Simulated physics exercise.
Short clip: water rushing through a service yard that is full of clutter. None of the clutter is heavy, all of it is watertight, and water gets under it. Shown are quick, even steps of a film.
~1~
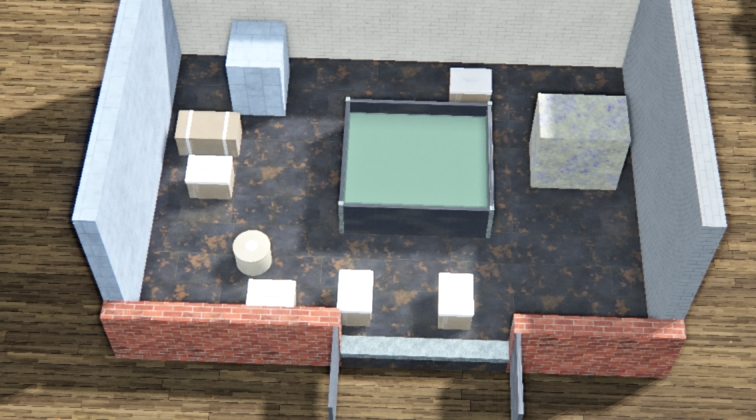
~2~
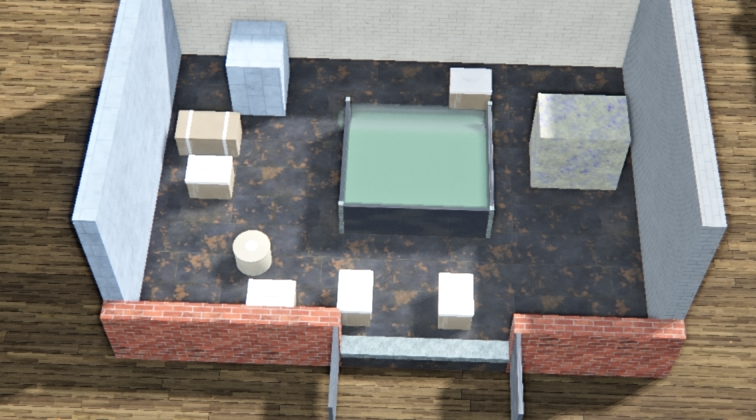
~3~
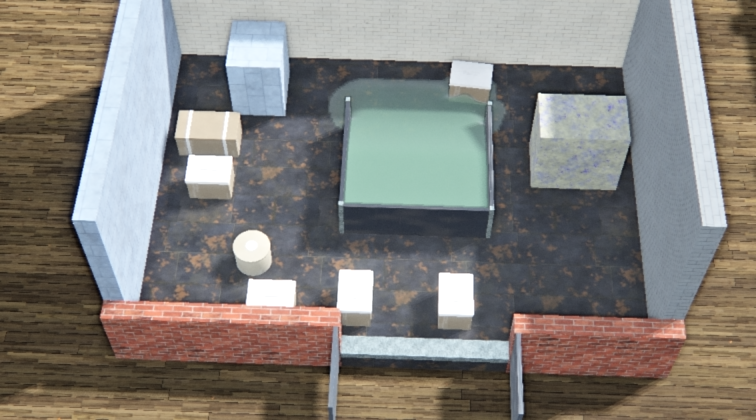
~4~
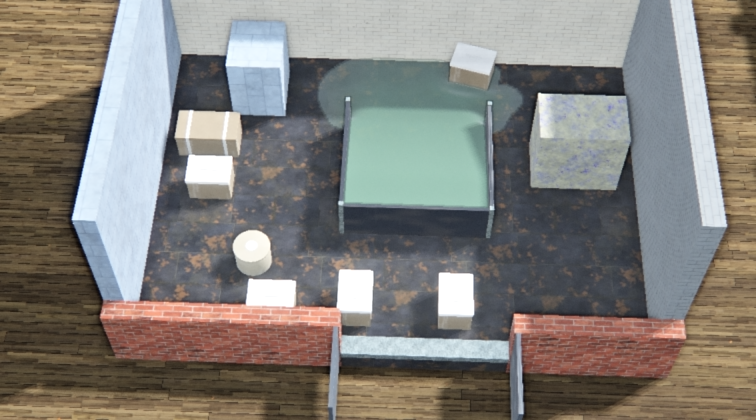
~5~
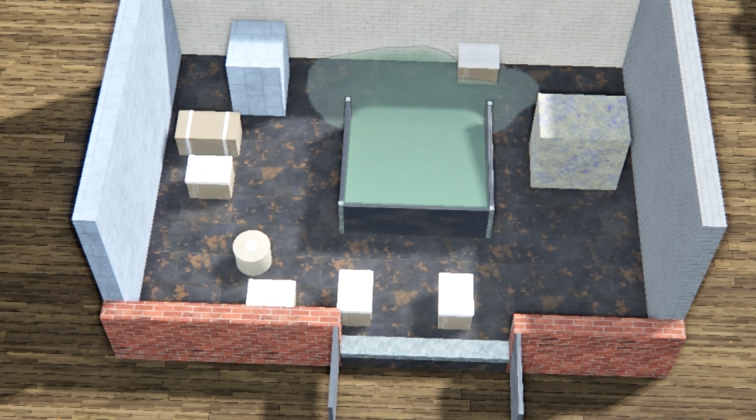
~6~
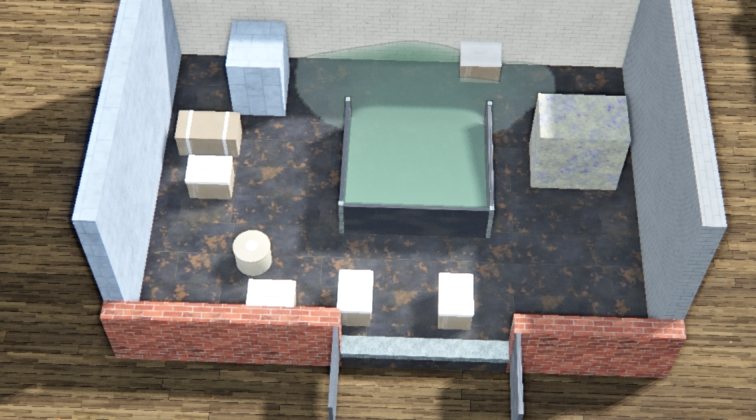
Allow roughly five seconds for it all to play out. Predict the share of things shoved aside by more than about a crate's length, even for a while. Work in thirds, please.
My answer: One to two thirds.
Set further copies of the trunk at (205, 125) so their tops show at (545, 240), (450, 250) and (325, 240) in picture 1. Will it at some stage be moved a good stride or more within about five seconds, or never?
Listed in sequence, the answers are remains nearby, remains nearby and remains nearby.
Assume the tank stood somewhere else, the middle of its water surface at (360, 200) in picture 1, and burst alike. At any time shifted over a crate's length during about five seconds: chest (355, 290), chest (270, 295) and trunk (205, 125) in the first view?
Lab note - in sequence: Less than that; less than that; displaced that much.
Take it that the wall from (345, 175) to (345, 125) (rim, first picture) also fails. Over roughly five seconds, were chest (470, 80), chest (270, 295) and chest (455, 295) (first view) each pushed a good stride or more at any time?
As listed: No, swept aside, short of that.
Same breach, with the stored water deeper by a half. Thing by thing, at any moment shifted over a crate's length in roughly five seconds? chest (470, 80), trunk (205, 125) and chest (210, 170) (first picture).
Went the distance, went the distance, went the distance.
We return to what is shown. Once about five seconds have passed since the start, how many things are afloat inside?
By my tally, 5.
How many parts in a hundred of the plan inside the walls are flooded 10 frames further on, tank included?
My figure is about 40 percent.
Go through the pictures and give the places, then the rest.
In the first picture, a chest at (471, 80), on the bottom; a chest at (456, 294), on the bottom; 0 of 7 have shifted.
In the second picture, a chest at (471, 80), on the bottom; a chest at (456, 294), on the bottom; 0 of 7 have shifted.
In the third picture, a chest at (472, 73), on the bottom, close to its start; a chest at (456, 294) rests on the ground; 1 of 7 have shifted.
In the fourth picture, a chest at (474, 57) rests on the ground, a stride from its start; a chest at (456, 294) rests on the ground; 1 of 7 have shifted.
In the fifth picture, a chest at (479, 54) rests on the ground, a stride from its start; a chest at (456, 294), on the bottom; 1 of 7 have shifted.
In the sixth picture, a chest at (481, 53) rests on the ground, a stride from its start; a chest at (456, 294), on the bottom; 1 of 7 have shifted.
A moment on, 1 of 7 are well off their spots; 1 afloat.
Next, 1 of 7 are well off their spots; 1 afloat.
Later, 1 of 7 are well off their spots; 2 afloat.
In the end, 3 of 7 are well off their spots, and 3 have been at some point; 5 afloat.
